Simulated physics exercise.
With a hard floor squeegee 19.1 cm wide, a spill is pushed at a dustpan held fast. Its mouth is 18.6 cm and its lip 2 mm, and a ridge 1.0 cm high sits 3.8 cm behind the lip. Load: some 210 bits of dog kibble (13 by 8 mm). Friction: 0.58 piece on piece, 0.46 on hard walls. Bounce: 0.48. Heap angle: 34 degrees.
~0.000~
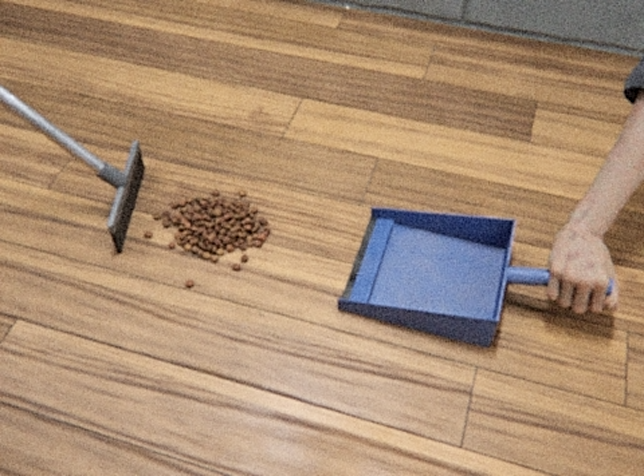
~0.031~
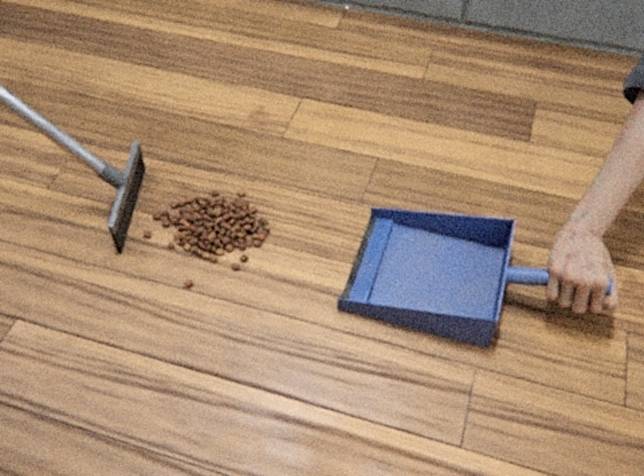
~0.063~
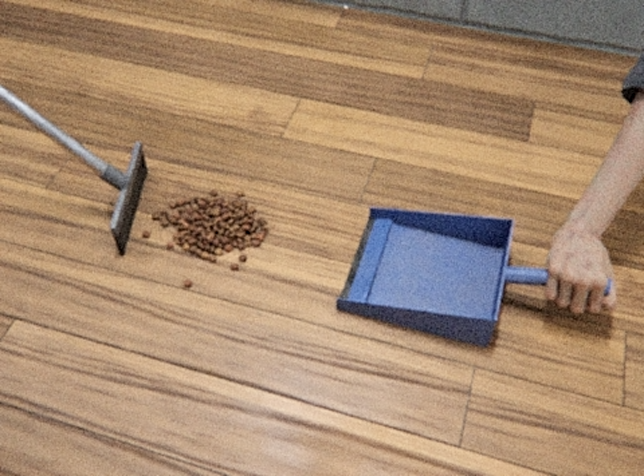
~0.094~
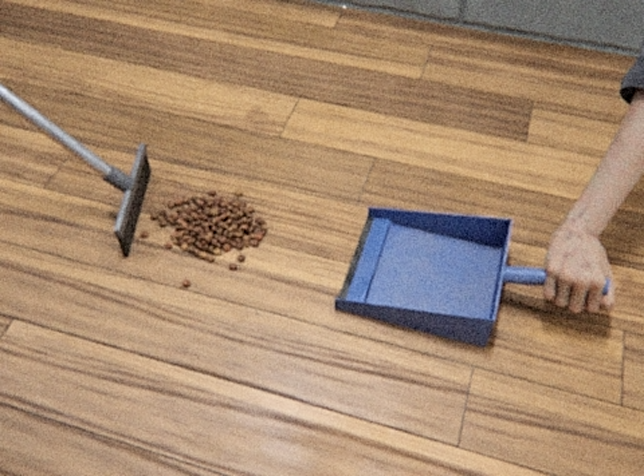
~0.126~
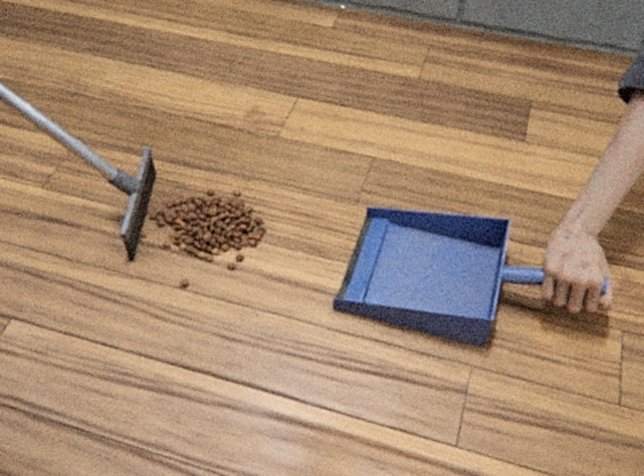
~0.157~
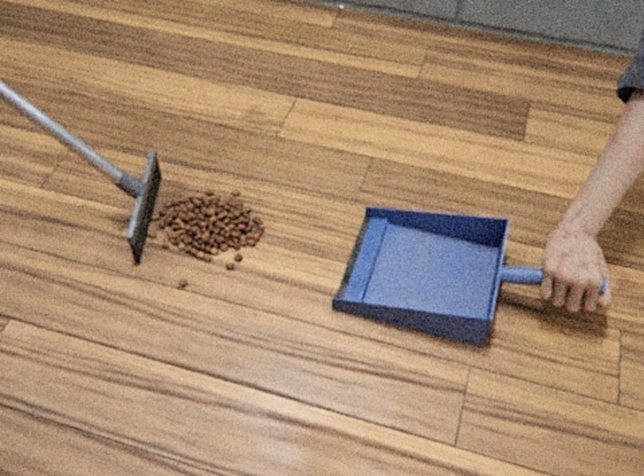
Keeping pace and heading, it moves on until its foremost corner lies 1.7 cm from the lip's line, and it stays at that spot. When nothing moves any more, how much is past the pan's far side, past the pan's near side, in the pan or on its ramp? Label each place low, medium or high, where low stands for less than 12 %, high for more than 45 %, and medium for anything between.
Past the pan's far side: Low. Past the pan's near side: Low. In the pan or on its ramp: Low.
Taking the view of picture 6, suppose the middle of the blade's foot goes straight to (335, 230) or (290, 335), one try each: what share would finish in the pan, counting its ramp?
Some 25 per cent on the first try, 0 per cent on the second.
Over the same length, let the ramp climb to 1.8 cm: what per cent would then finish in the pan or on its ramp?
5 per cent.
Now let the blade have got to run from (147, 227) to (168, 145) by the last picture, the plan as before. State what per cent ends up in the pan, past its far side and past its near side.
Final per cent - pan 15, far 40, near 0.
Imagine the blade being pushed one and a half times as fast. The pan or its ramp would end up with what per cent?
In that case some 5 per cent.
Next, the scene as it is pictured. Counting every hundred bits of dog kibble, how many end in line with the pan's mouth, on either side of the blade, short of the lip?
85 per cent.
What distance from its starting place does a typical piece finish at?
It works out to roughly 20 cm.
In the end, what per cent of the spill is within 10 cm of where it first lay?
20 %.
After 0.47 s, middle of the blade 19 cm from the lip; 0 % over the lip, far side 0 %, near side 0 %.
Then, at 0.68 s, middle of the blade 10 cm from the lip; 0 % over the lip, far side 0 %, near side 5 %.
After 1.01 s, middle of the blade 4 cm from the lip; 5 % over the lip, far side 5 %, near side 10 %.
In the end, at 1.3 s, far side 5 %, near side 10 %, pan 5 %, in front of the lip or behind the blade 85 %.
